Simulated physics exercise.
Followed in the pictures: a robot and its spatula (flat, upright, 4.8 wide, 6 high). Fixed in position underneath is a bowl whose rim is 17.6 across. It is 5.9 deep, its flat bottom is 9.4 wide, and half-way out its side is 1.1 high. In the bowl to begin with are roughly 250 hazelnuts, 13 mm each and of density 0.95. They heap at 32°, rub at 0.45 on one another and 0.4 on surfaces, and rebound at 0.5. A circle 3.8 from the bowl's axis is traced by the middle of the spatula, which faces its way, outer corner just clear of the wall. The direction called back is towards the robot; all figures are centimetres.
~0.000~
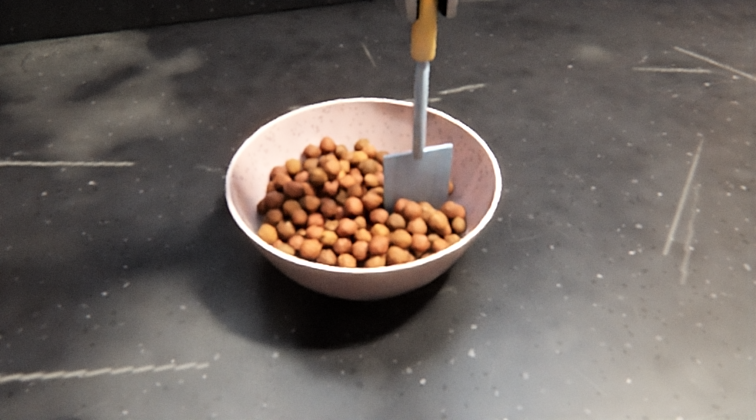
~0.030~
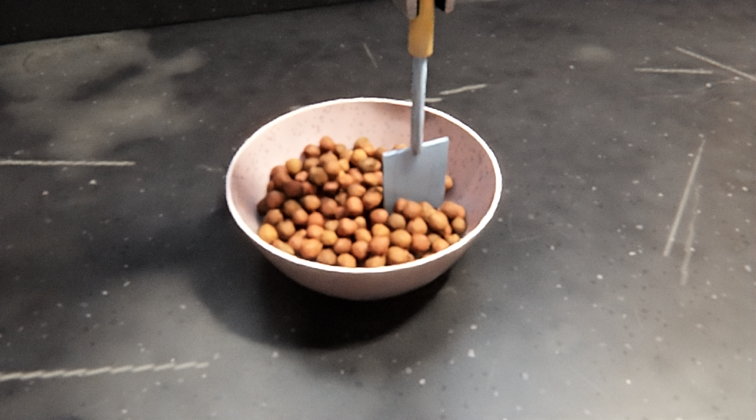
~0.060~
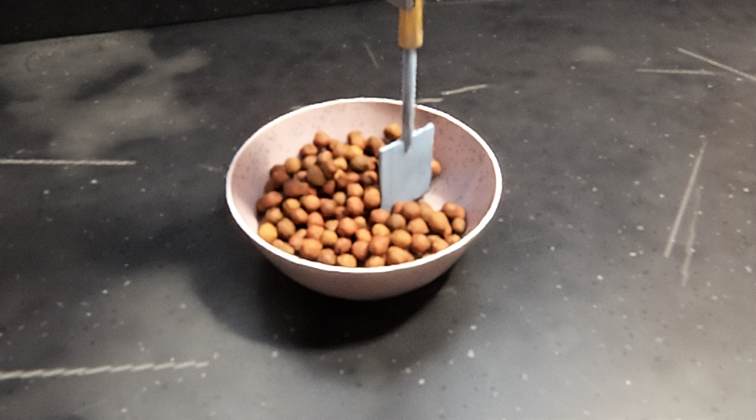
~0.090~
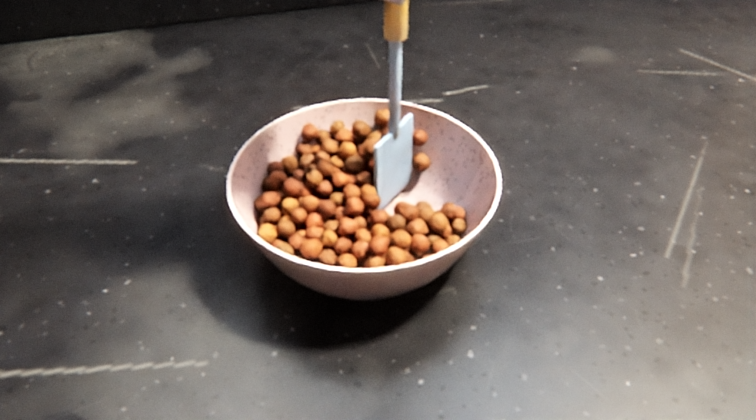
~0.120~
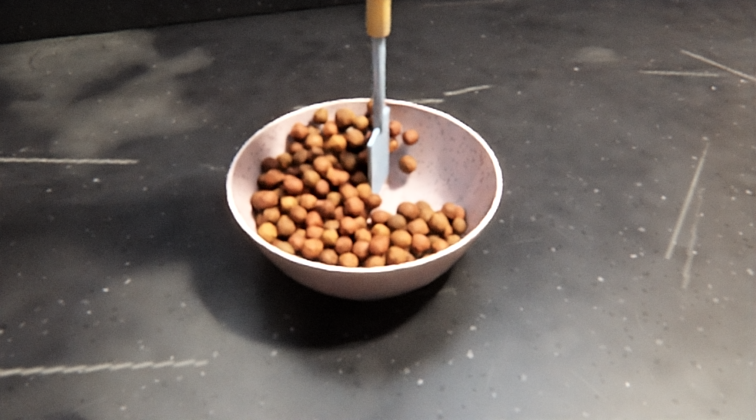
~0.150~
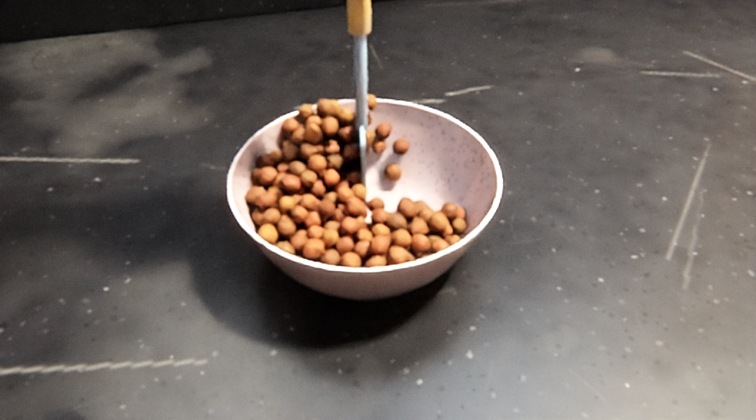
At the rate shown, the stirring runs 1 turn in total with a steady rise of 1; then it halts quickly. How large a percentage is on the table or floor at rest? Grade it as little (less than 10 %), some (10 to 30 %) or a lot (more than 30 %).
Grade: Some, 10 to 30 %.
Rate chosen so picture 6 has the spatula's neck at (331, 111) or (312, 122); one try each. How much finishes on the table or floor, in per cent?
About 35 per cent, then about 40 per cent.
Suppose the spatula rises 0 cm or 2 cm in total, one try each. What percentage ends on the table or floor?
Estimates: 20 % and 10 %.
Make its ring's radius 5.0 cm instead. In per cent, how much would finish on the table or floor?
Some 15 percent would.
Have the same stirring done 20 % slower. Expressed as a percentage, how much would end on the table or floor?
Estimate: Near 15 in a hundred.
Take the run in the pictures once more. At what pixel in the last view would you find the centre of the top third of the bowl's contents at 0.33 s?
Somewhere around (304, 219) in the last view.
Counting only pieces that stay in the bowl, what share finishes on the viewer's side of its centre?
Some 35 per cent.
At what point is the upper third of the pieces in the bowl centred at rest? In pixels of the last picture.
Roughly pixel (400, 162).
By 0.33 s, 187° round, highest piece 8 above the table; 240 in the bowl, 2 on the table or floor, 11 in flight or on the tool.
By 0.50 s, 294° round, highest piece 8 above the table; 218 in the bowl, 28 on the table or floor, 7 in flight or on the tool.
By 0.79 s, 0° round, highest piece 7 above the table; 208 in the bowl, 45 on the table or floor.
By 1.49 s, 0° round, highest piece 6 above the table; 208 in the bowl, 45 on the table or floor.
Final count, 208 in the bowl, 45 on the table or floor. That is 18 % on the table or floor.
